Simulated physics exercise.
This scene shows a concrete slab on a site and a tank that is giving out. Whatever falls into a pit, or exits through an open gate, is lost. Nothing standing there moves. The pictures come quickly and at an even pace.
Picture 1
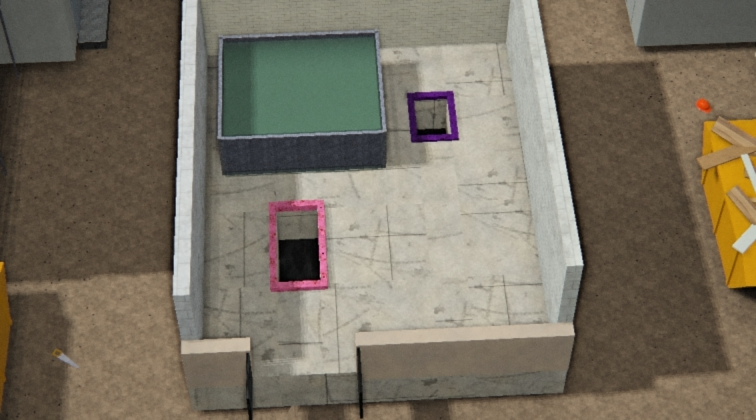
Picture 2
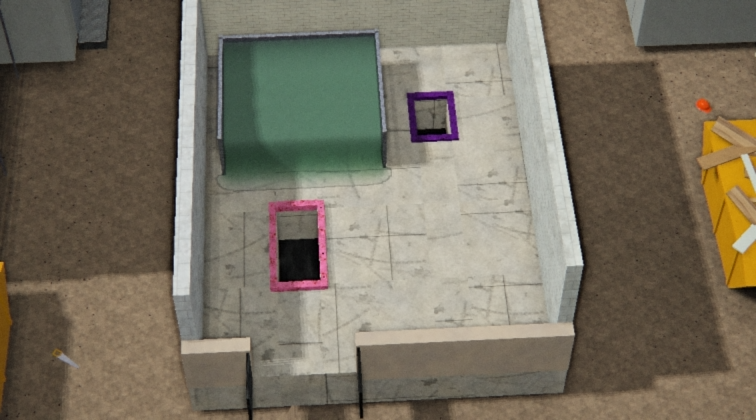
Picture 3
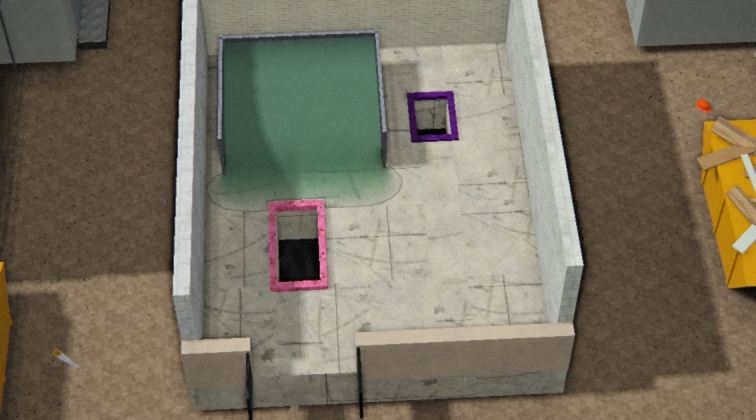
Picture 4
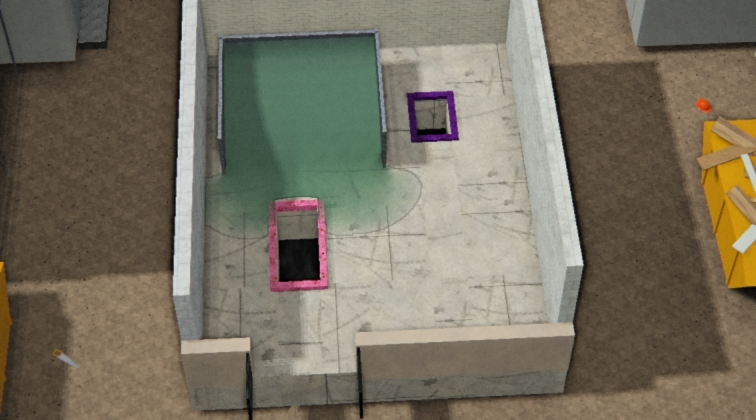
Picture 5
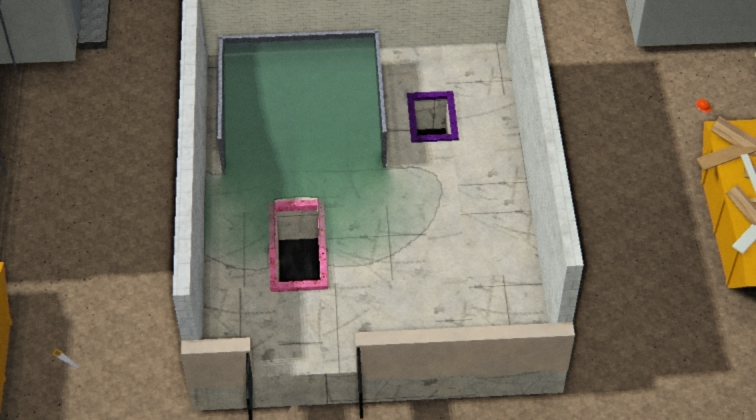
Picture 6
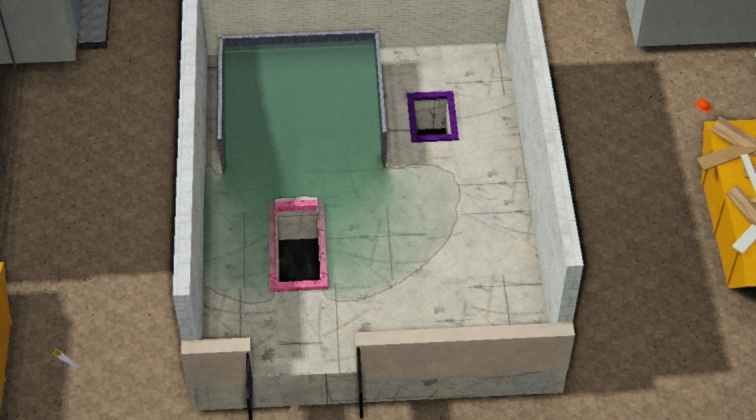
Green water poured out of an open tank when its front side gave way, spreading forward across the concrete slab, reaching the pink-framed opening and flowing around it while also widening to the right.
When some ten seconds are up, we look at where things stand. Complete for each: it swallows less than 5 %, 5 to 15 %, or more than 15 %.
Completed: The gate swallows more than 15 %; the purple pit swallows less than 5 %; the pink pit swallows more than 15 %.
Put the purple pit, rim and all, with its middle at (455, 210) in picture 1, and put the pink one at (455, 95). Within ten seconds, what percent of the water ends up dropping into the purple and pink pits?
The purple pit takes around 6 percent, while the pink pit takes around 2 percent.
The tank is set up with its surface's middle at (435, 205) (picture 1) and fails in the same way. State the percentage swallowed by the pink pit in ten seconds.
Share in the pink pit - 0 %.
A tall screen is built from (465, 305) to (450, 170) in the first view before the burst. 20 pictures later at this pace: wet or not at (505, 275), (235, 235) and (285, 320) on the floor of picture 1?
First submerged, second submerged, third submerged.
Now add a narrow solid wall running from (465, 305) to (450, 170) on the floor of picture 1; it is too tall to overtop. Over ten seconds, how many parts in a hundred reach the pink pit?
Pink: 25 %.
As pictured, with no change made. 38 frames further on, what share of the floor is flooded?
About 95 per cent.
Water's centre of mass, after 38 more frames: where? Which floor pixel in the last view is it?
I'd place it roughly at (371, 220).
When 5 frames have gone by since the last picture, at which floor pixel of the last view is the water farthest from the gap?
Somewhere near (467, 353).
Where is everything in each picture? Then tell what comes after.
In the first picture, the open tank at (301, 86) is whole and still.
In the second picture, the front is at (220, 178), out from the gap at (304, 156).
In the third picture, the front is at (213, 194), out from the gap at (304, 159).
In the fourth picture, the front is at (414, 193), out from the gap at (304, 160).
In the fifth picture, water pours out at (304, 161) and has run to (424, 224).
In the sixth picture, the front is at (234, 295), out from the gap at (304, 161).
A moment on, water covers 55 % of the floor; the gate 1 %, the purple pit 0 %, the pink pit 8 %.
Next, water covers 60 % of the floor; the gate 4 %, the purple pit 0 %, the pink pit 14 %.
Then, water covers 65 % of the floor; the gate 12 %, the purple pit 0 %, the pink pit 17 %.
Later, water covers 95 % of the floor; the gate 20 %, the purple pit 1 %, the pink pit 19 %.
In the end, water covers 95 % of the floor; the gate 27 %, the purple pit 3 %, the pink pit 19 %.
